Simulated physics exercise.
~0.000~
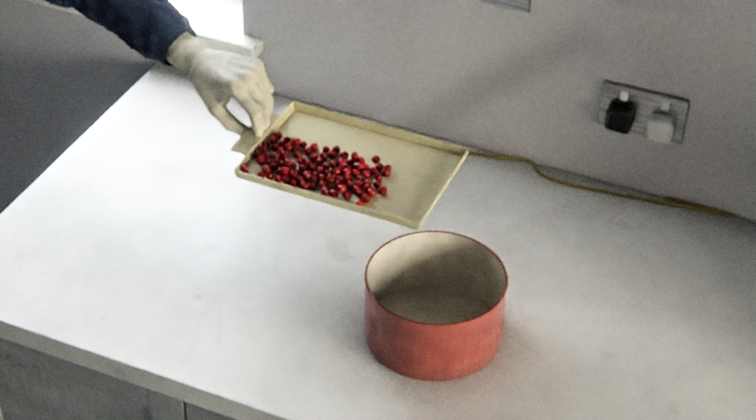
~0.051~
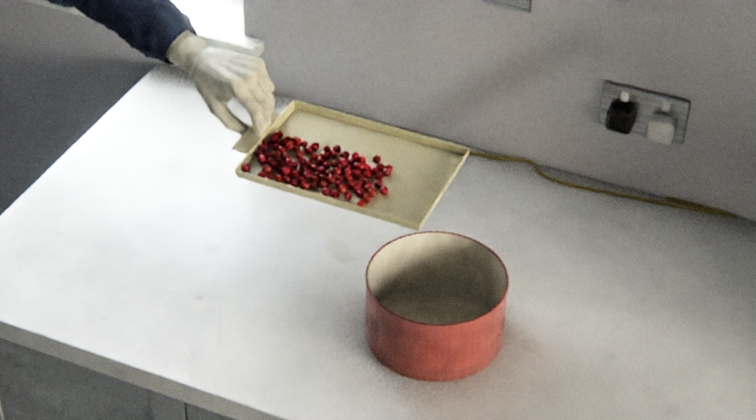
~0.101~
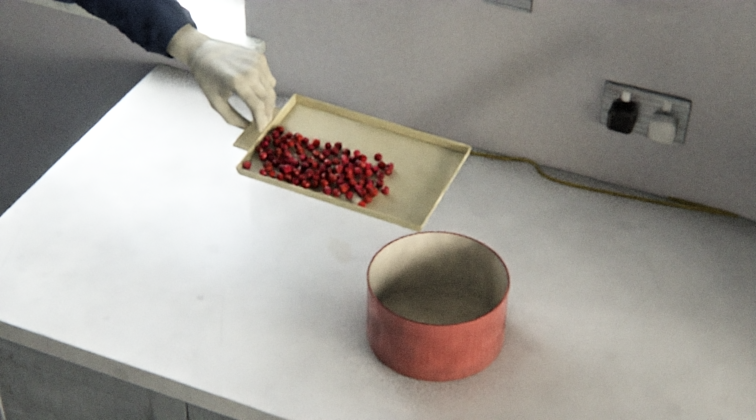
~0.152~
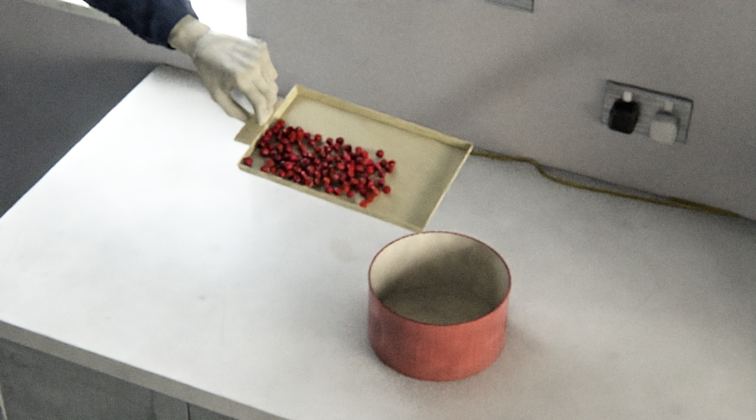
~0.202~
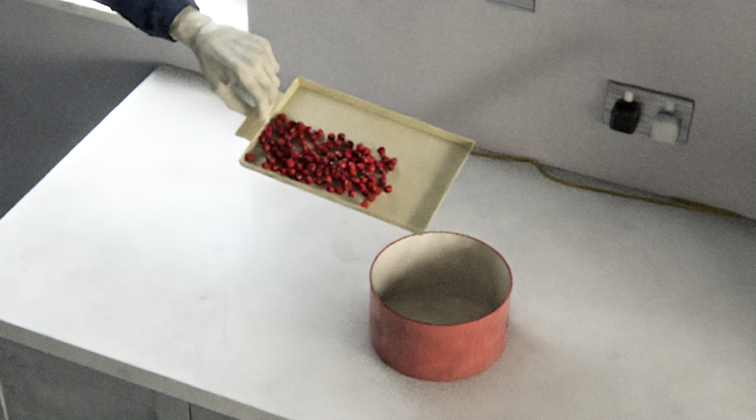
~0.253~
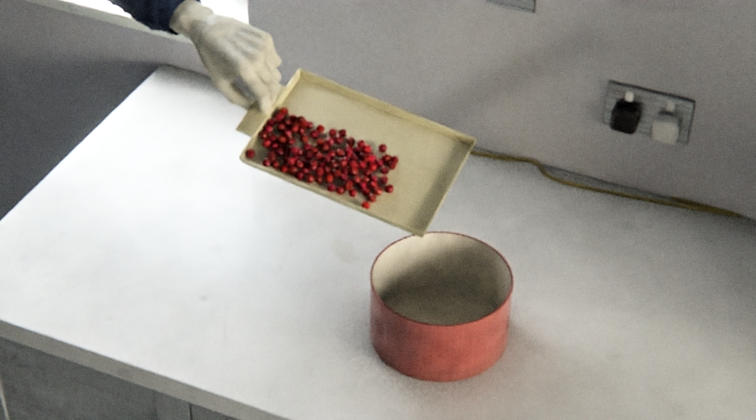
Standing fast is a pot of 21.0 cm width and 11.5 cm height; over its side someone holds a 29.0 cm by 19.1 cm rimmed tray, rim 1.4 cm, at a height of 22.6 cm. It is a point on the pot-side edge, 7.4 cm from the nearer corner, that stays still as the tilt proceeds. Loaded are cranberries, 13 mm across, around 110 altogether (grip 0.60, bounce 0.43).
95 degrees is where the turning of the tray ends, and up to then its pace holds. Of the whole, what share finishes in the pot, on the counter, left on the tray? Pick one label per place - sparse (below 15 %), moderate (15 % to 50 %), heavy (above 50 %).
Pot: Heavy; counter: Moderate; tray: Sparse.
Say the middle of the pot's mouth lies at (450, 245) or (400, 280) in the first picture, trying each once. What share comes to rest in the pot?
Spot one: Some 25 per cent; spot two: Some 95 per cent.
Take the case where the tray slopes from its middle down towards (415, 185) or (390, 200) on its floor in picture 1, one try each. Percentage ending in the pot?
The share comes to roughly 75 in a hundred, then roughly 95 in a hundred.
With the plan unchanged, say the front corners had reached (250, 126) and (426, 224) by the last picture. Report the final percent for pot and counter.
Split: Pot = 80, counter = 20.
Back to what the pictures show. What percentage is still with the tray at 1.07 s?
Around 90 percent.
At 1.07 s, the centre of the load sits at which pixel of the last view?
At that time the load is centred around (377, 201).
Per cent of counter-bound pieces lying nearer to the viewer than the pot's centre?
Near 100 in a hundred.
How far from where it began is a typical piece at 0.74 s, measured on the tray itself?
Displacement on the tray: Roughly 6 cm.
After 0.74 s, tilt 53 degrees; the tray holds 100 %, the pot 0 %.
After 1.07 s, tilt 78 degrees; the tray holds 90 %, the pot 5 %.
After 1.50 s, tilt 95 degrees; the tray holds 15 %, the pot 50 %.
At rest (2.3 s), pot 70 %, counter 30 %, tray 0 %.
